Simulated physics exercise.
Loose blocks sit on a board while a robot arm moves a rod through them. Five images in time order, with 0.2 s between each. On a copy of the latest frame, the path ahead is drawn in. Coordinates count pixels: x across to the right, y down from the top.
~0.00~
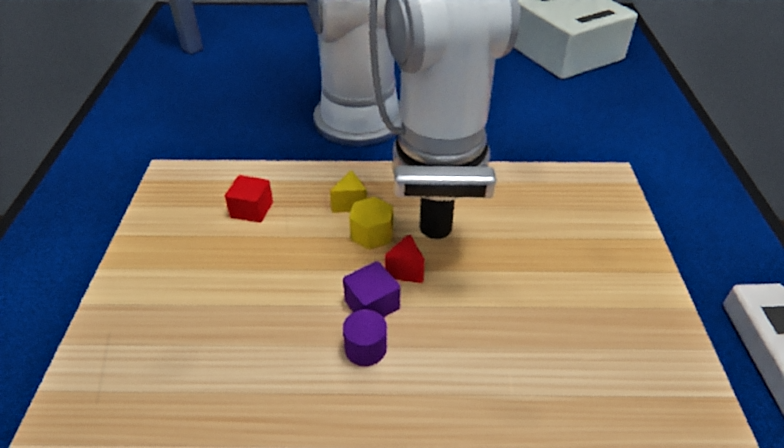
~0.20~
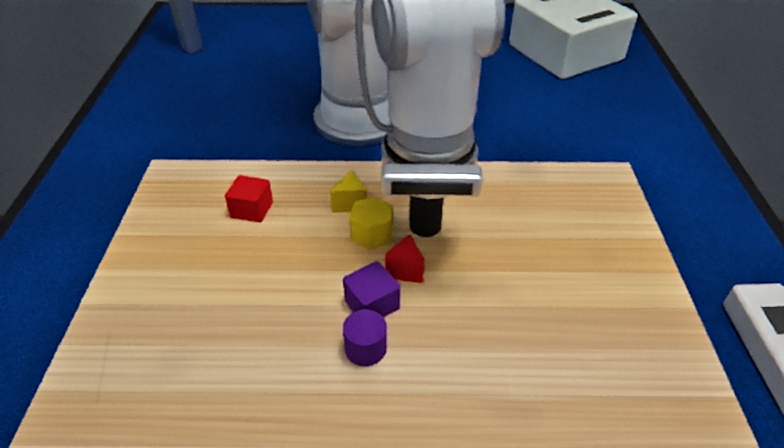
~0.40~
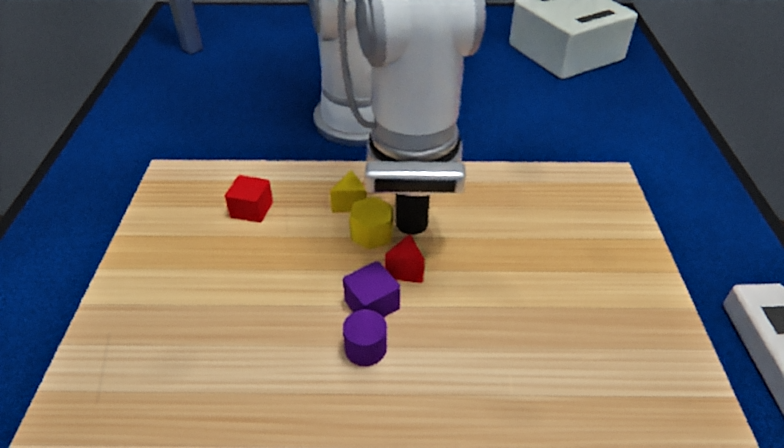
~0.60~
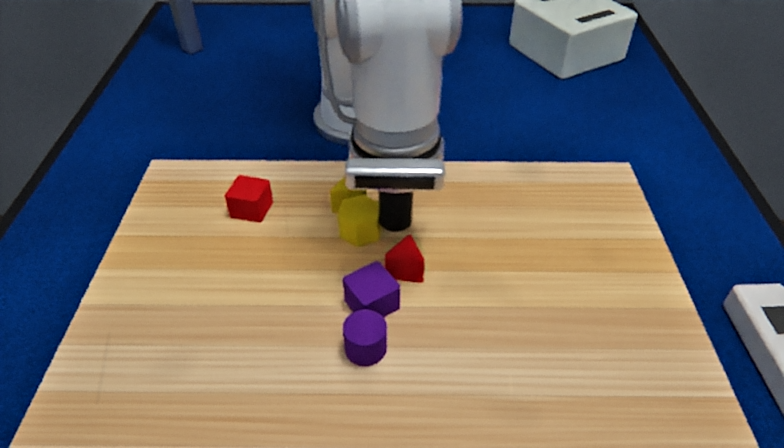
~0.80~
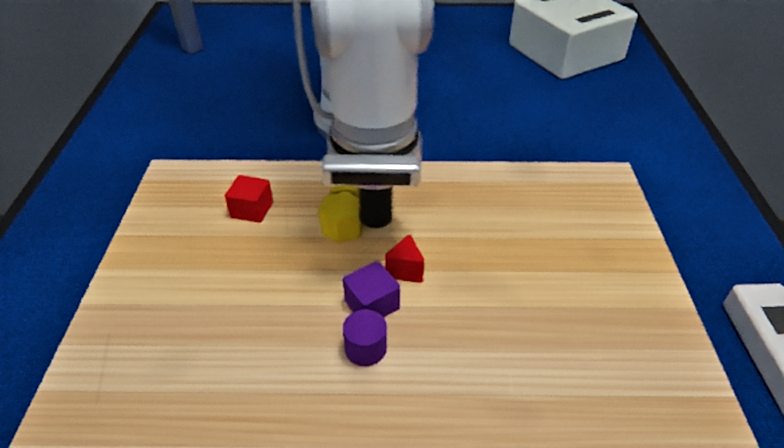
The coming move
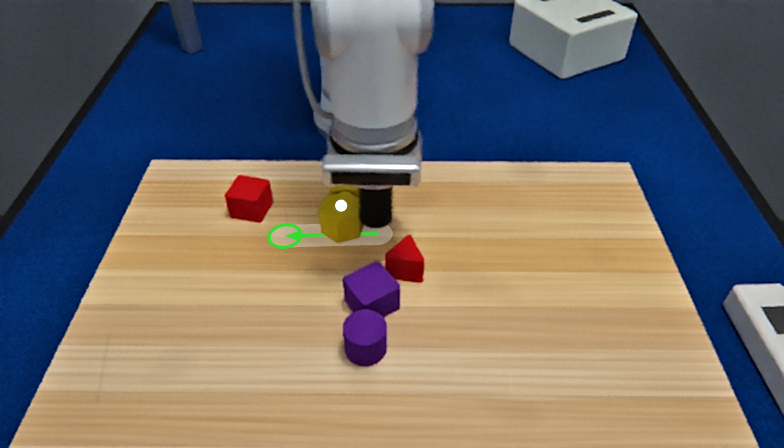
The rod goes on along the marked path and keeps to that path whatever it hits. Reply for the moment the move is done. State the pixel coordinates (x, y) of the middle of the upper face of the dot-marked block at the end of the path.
The point I'd pick in the picture is (273, 192).
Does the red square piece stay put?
Answer: No.
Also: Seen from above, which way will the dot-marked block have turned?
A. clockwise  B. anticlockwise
Option A.
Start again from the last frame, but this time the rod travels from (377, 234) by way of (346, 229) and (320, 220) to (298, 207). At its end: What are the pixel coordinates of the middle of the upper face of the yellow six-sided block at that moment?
At pixel (260, 183).
Drawn move, from (377, 234) to (285, 236); the dot is on the yellow six-sided block.
The first path, step by step. One third of the way, rod at (345, 218); yellow six-sided block at (313, 202), turned 20° clockwise.
Two thirds of the way, rod at (313, 219); yellow six-sided block at (286, 197), turned 45° clockwise.
At the end, rod at (282, 220); red square piece at (239, 184); yellow six-sided block at (273, 192), turned 60° clockwise; yellow triangular piece still.
